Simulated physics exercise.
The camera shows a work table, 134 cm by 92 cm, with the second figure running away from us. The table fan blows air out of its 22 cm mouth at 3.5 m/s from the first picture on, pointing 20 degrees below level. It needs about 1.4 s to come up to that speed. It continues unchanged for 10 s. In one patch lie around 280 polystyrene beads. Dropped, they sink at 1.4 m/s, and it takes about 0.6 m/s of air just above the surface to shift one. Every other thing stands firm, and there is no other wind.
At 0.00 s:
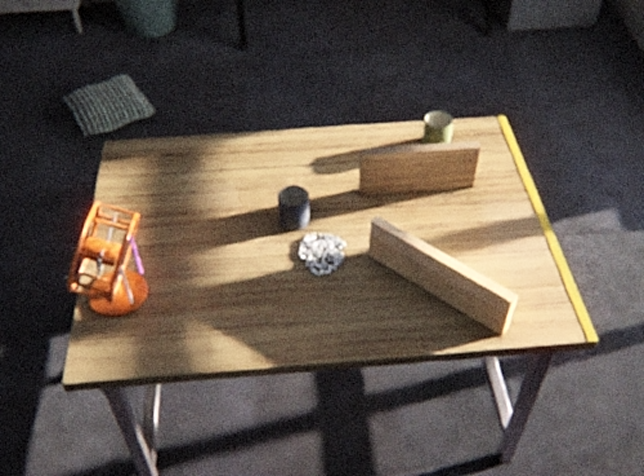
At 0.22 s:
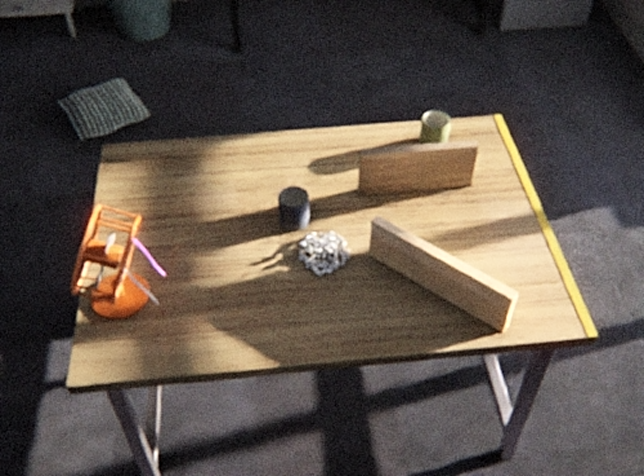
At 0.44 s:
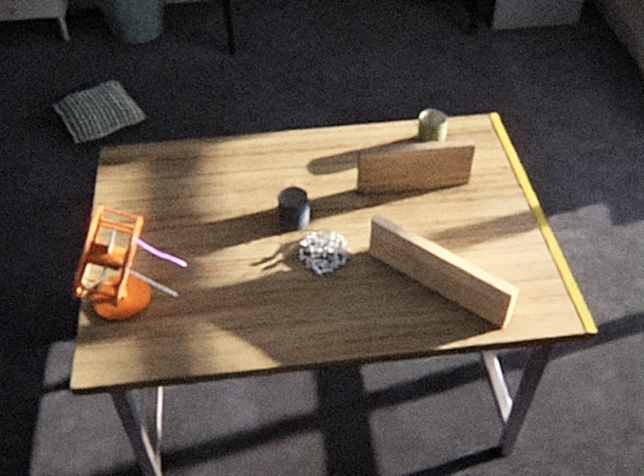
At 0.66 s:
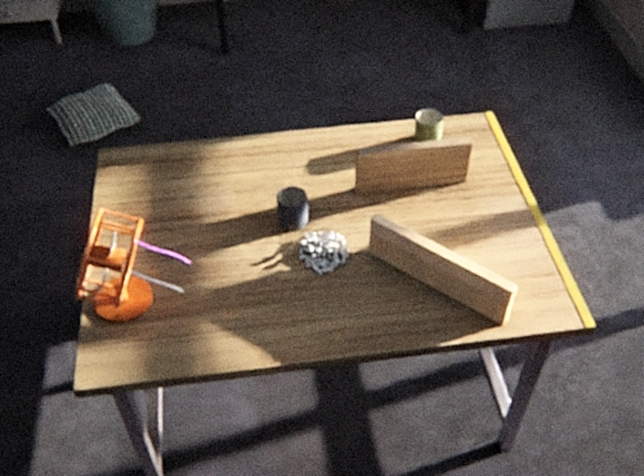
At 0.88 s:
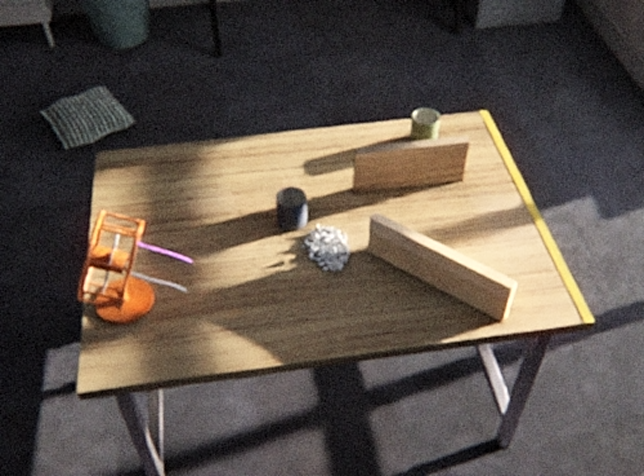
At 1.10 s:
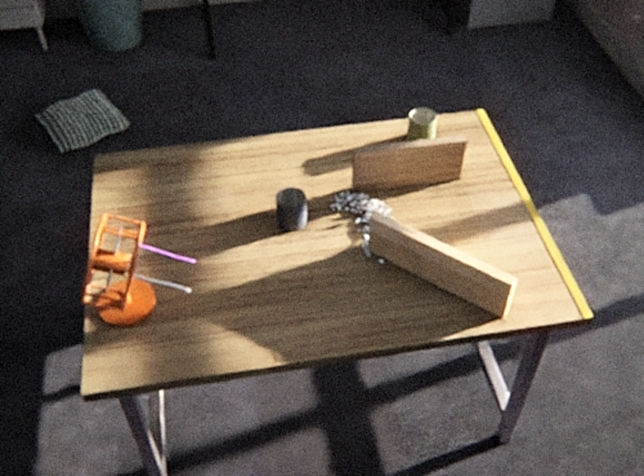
White beads lie heaped on a wooden table as an orange fan at the left end swings its streamers out toward them. The beads barely stir at first, then the pile spreads and slides rightward and away, scattering past the dark mug toward the gap between two upright boards.
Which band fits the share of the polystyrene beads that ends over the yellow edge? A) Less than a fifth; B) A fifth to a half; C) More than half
Option C: More than half.
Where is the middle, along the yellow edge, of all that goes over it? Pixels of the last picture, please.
Close to pixel (520, 178).
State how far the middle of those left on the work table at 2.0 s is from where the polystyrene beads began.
About 25 cm.
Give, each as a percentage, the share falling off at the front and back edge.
About 1 % front, about 0 % back.
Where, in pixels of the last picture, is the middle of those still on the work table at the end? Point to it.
Their middle sits at about (347, 195) in the last picture.
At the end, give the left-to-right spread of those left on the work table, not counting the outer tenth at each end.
Around 20 cm.
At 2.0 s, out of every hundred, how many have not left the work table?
About 40 per cent remain.
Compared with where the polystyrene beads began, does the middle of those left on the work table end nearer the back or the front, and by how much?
It drifted toward the rear, roughly 20 cm.
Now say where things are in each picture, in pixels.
In the first frame, the middle of the polystyrene beads is near (321, 253), none has stirred yet and the mouth of the table fan is at (104, 252).
In the second frame, the middle of the polystyrene beads is near (322, 252), about 1 % have left their places and the yellow edge is centred on (542, 210).
In the third frame, the middle of the polystyrene beads is near (322, 251), about 1 % have left their places, the top of a mug is at (293, 197) and the top of a board is at (441, 253).
In the fourth frame, the middle of the polystyrene beads is near (322, 251) and about 1 % have left their places.
In the fifth frame, the middle of the polystyrene beads is near (329, 247), the farthest in sight from the table fan is at (345, 237) and about 45 % have left their places.
In the sixth frame, the middle of the polystyrene beads is near (368, 213), the farthest in sight from the table fan is at (386, 208) and all have left their places.
After 2.0 s the count stands so, 62 % are over the yellow edge; the middle of those still in play is near (358, 192).
After 3.2 s the count stands so, 66 % are over the yellow edge; the middle of those still in play is near (348, 194).
After 5.5 s the count stands so, 70 % are over the yellow edge; the middle of those still in play is near (348, 194).
After 10.0 s, at the end, 73 % are over the yellow edge; the middle of those still in play is near (347, 195).
